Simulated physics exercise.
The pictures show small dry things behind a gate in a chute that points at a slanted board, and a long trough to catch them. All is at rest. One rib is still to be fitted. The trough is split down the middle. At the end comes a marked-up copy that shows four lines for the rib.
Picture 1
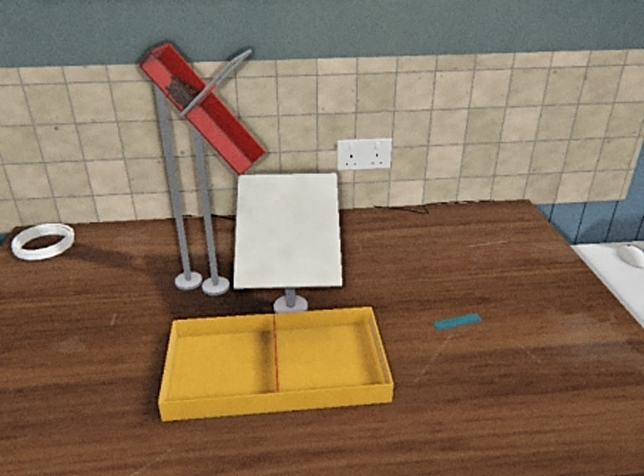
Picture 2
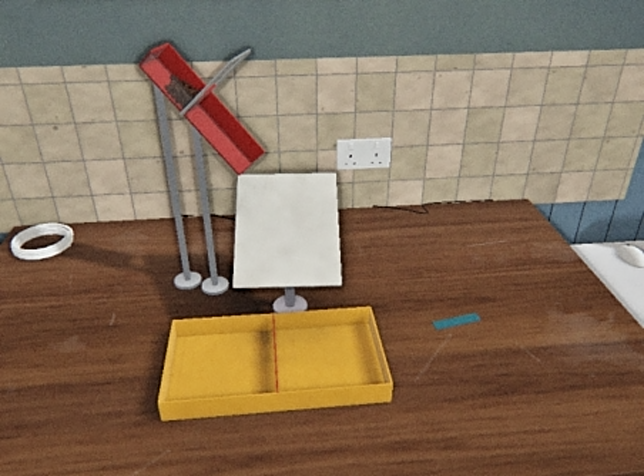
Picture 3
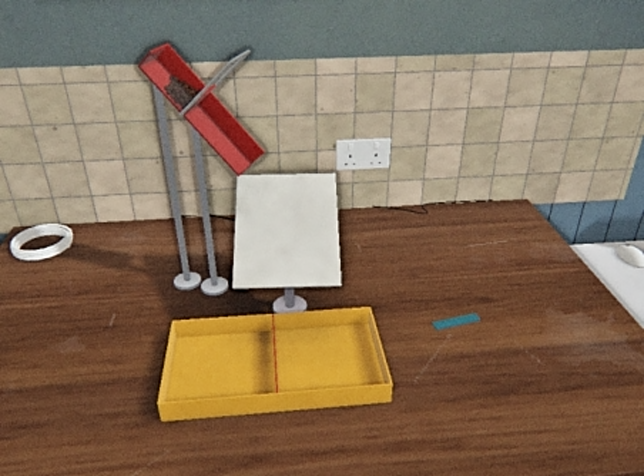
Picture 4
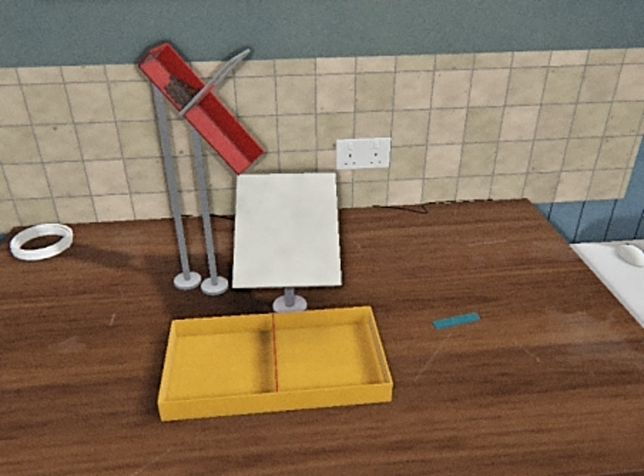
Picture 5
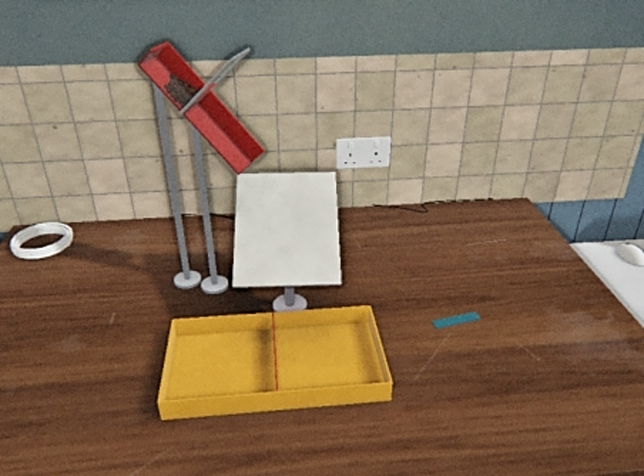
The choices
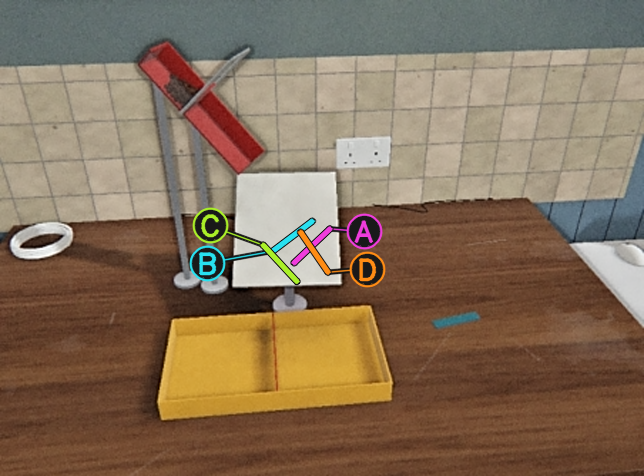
A red chute holding small dark bits stood raised on thin grey legs above a tilted white board, with a divided yellow tray in front on a wooden counter, and nothing visibly moved.
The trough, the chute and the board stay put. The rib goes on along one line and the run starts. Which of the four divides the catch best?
Use line A.
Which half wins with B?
Left.
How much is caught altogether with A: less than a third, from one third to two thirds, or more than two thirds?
More than two thirds.
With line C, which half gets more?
The right half.
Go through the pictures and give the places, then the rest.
Load behind the gate at (184, 93), allspice berries; lip of the chute at (246, 170), sloping fairly steeply, in the first frame.
Middle of the board at (287, 227), tilted fairly steeply; middle of its low edge at (287, 286); of its high edge at (287, 174), in the second frame.
Front corners of the trough at (158, 403) and (392, 384); front end of its middle wall at (277, 394); gate still shut at (206, 92), in the third frame.
Middle of the load at (183, 93); lip at (245, 169), in the fourth frame.
Middle of the load at (183, 92); lip at (245, 169), in the fifth frame.
On the marked copy, line A from (329, 228) to (294, 262); line B from (312, 221) to (272, 251); line C from (263, 245) to (296, 281); line D from (300, 232) to (328, 272).
If A is chosen, of what is caught, about two thirds in the left half, about a third in the right.
If B is chosen, of what is caught, nearly all in the left half, a small part in the right.
If C is chosen, of what is caught, none in the left half, all in the right.
If D is chosen, of what is caught, a small part in the left half, nearly all in the right.
